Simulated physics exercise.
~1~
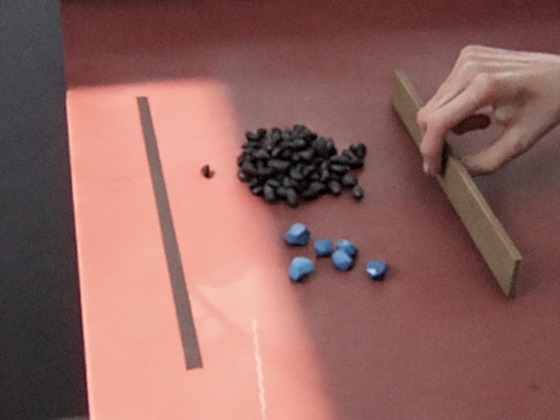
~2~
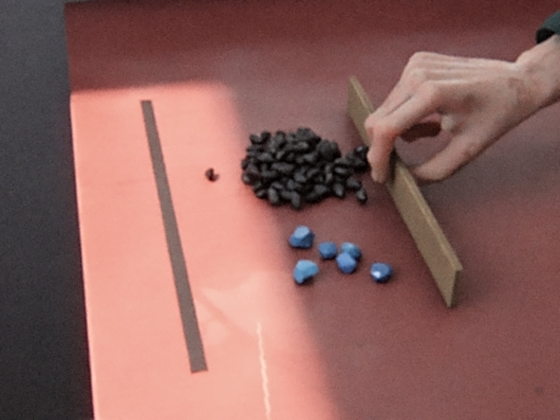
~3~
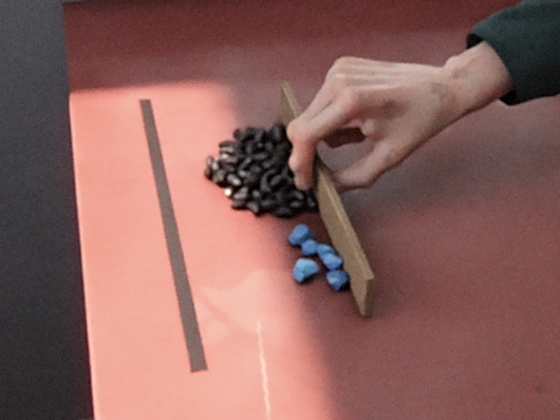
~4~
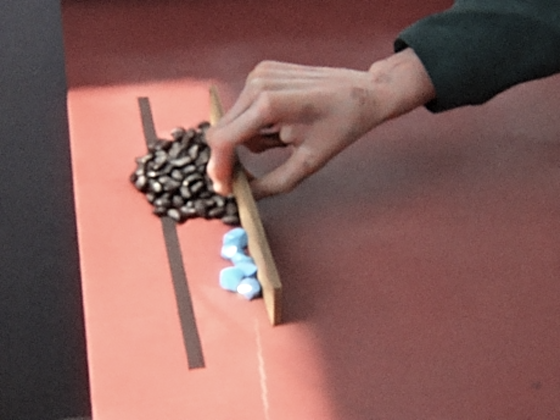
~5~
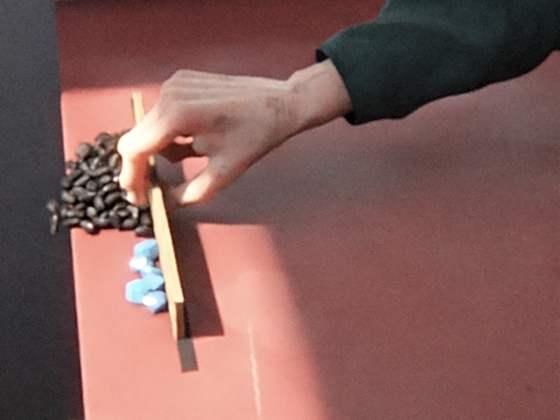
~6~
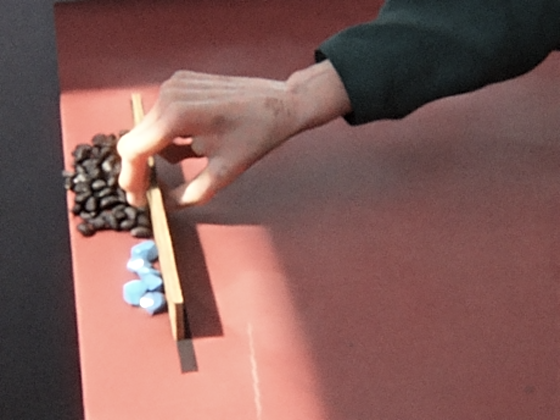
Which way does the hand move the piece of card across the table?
The hand slides the card to the left, toward the black tape.
